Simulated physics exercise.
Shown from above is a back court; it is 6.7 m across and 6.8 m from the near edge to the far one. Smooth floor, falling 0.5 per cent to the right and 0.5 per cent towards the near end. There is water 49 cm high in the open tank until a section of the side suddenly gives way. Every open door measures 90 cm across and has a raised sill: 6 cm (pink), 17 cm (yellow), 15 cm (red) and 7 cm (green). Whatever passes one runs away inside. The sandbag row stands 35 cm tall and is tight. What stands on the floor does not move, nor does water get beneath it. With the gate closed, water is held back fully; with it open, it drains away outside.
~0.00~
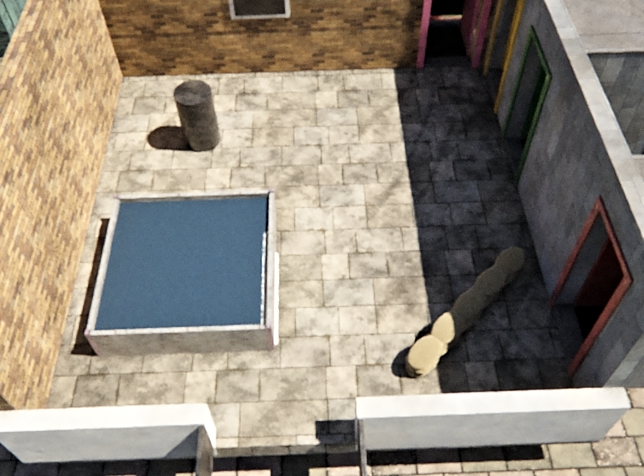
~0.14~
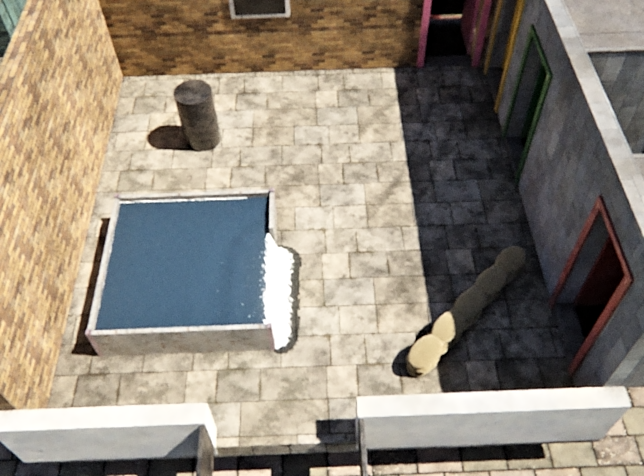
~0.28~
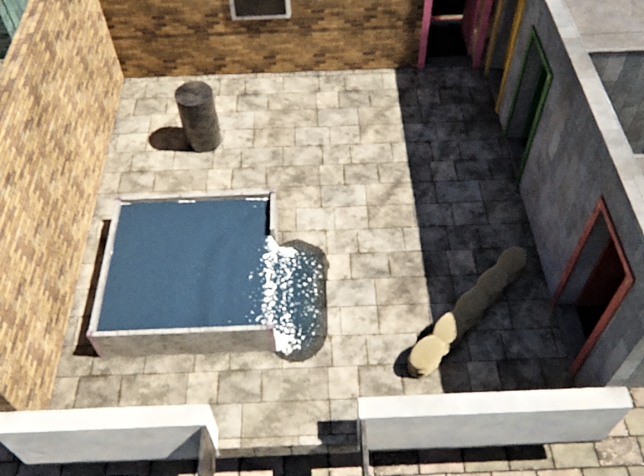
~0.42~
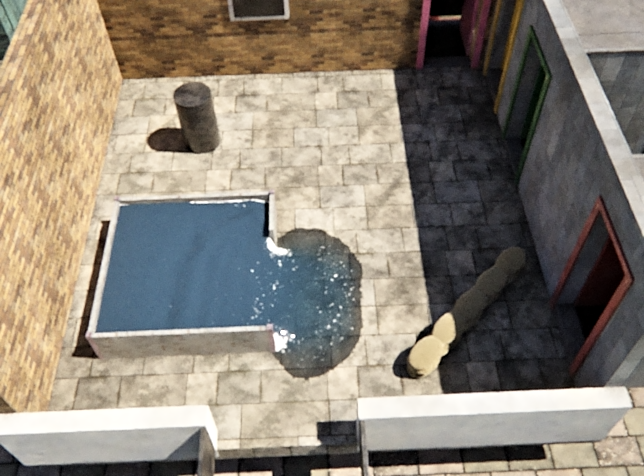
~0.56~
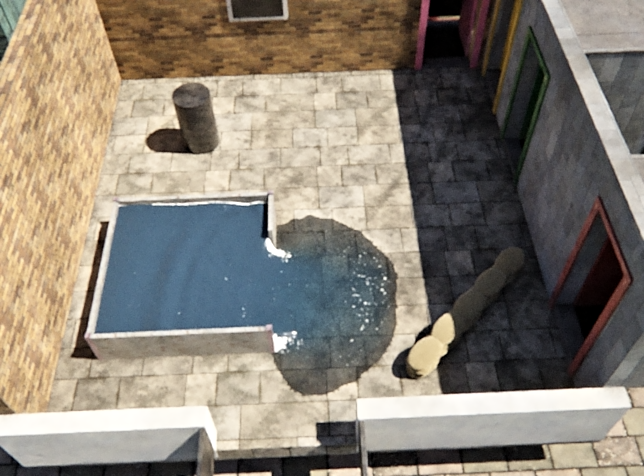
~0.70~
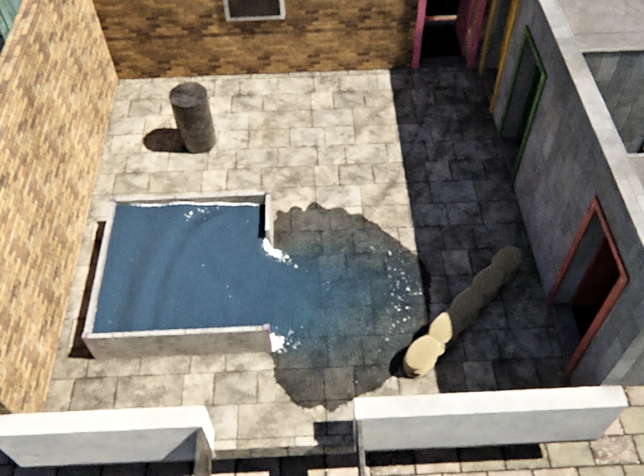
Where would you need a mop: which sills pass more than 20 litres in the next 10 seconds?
In the end for the pink door I'd say above the limit; for the yellow door I'd say within the limit; for the red door I'd say within the limit; for the green door I'd say above the limit.
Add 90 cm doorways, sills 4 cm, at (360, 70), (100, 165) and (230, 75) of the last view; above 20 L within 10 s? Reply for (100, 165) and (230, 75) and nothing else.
Order as listed: Respected and respected.
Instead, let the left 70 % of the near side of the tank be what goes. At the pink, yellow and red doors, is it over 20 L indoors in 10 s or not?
Against that limit: Pink not over, yellow below, red below.
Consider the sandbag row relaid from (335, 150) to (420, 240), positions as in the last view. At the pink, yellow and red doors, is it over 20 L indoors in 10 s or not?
So pink comes out too high, yellow comes out low enough and red comes out too high.
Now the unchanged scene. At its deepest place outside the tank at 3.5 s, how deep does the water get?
Some 22 cm deep.
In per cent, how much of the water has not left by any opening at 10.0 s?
About 82 per cent.
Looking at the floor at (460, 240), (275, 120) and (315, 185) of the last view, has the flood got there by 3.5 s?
First spot submerged, second not yet wet, third not yet wet.
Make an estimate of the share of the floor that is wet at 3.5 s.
I'd guess around 40 %.
After 1.4 s water covers 20 % of the floor and is deepest (32 cm) near (411, 342); pink door not reached, yellow door not reached, red door not reached, green door not reached.
After 2.2 s water covers 25 % of the floor and is deepest (30 cm) near (411, 342); pink door not reached, yellow door not reached, red door not reached, green door 6 cm at the sill, 0 L in.
After 3.5 s water covers 40 % of the floor and is deepest (22 cm) near (511, 211); pink door 11 cm at the sill, 2 L in, yellow door 6 cm at the sill, 0 L in, red door 12 cm at the sill, 0 L in, green door 14 cm at the sill, 16 L in.
After 6.0 s water covers 55 % of the floor and is deepest (17 cm) near (495, 417); pink door 15 cm at the sill, 143 L in, yellow door 9 cm at the sill, 0 L in, red door 13 cm at the sill, 0 L in, green door 10 cm at the sill, 49 L in.
After 10.0 s water covers 85 % of the floor and is deepest (12 cm) near (451, 419); pink door 9 cm at the sill, 217 L in, yellow door 9 cm at the sill, 0 L in, red door 9 cm at the sill, 1 L in, green door 6 cm at the sill, 56 L in.
